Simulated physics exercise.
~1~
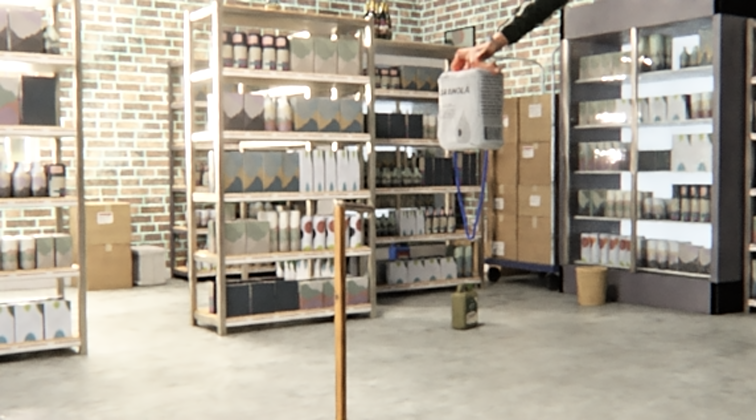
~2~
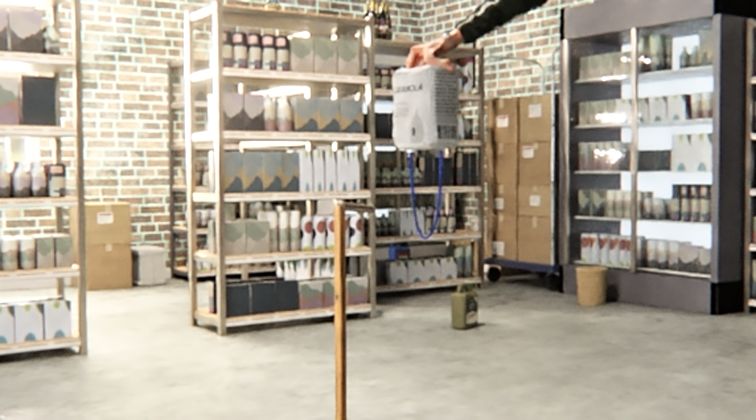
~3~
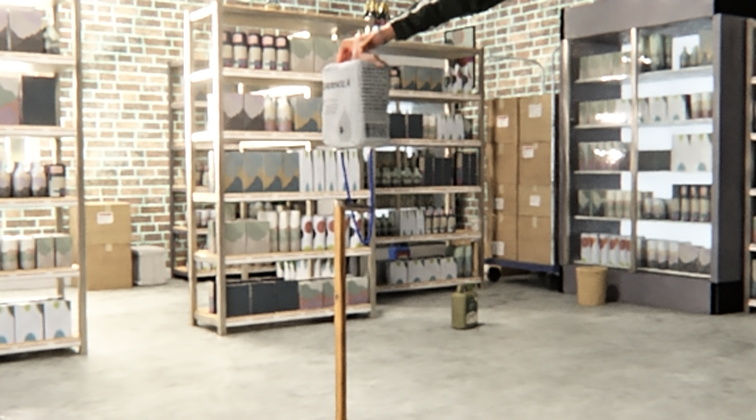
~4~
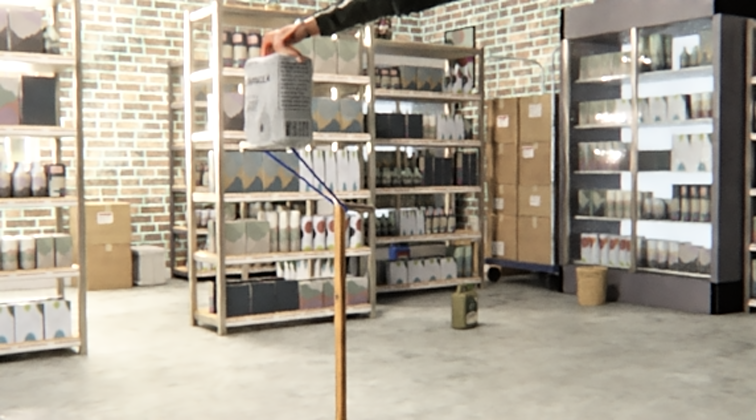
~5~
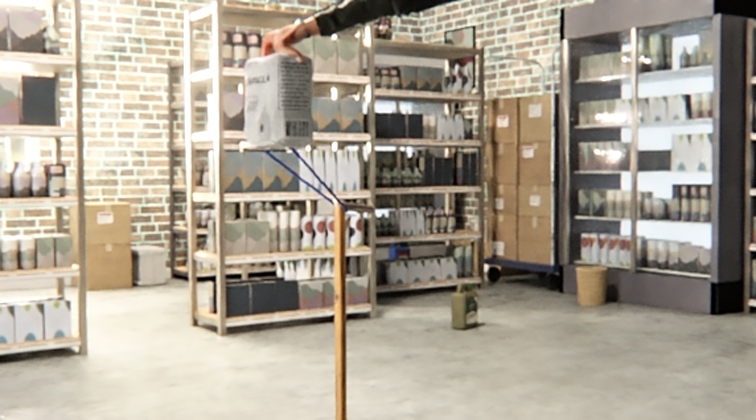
In a storeroom with brick walls, shelves of packaged goods and stacked cardboard boxes, a dark-sleeved arm reaches in from the upper right, holding a white sack upright by its top. A long blue loop dangles beneath the sack as the hand carries it left toward a thin wooden post with a short bar at its top. The sack passes over the post while the loop hangs low beside it. As the sack moves on to the left, the loop catches on the post and pulls taut at a slant. The hand stops, still gripping the snagged sack.
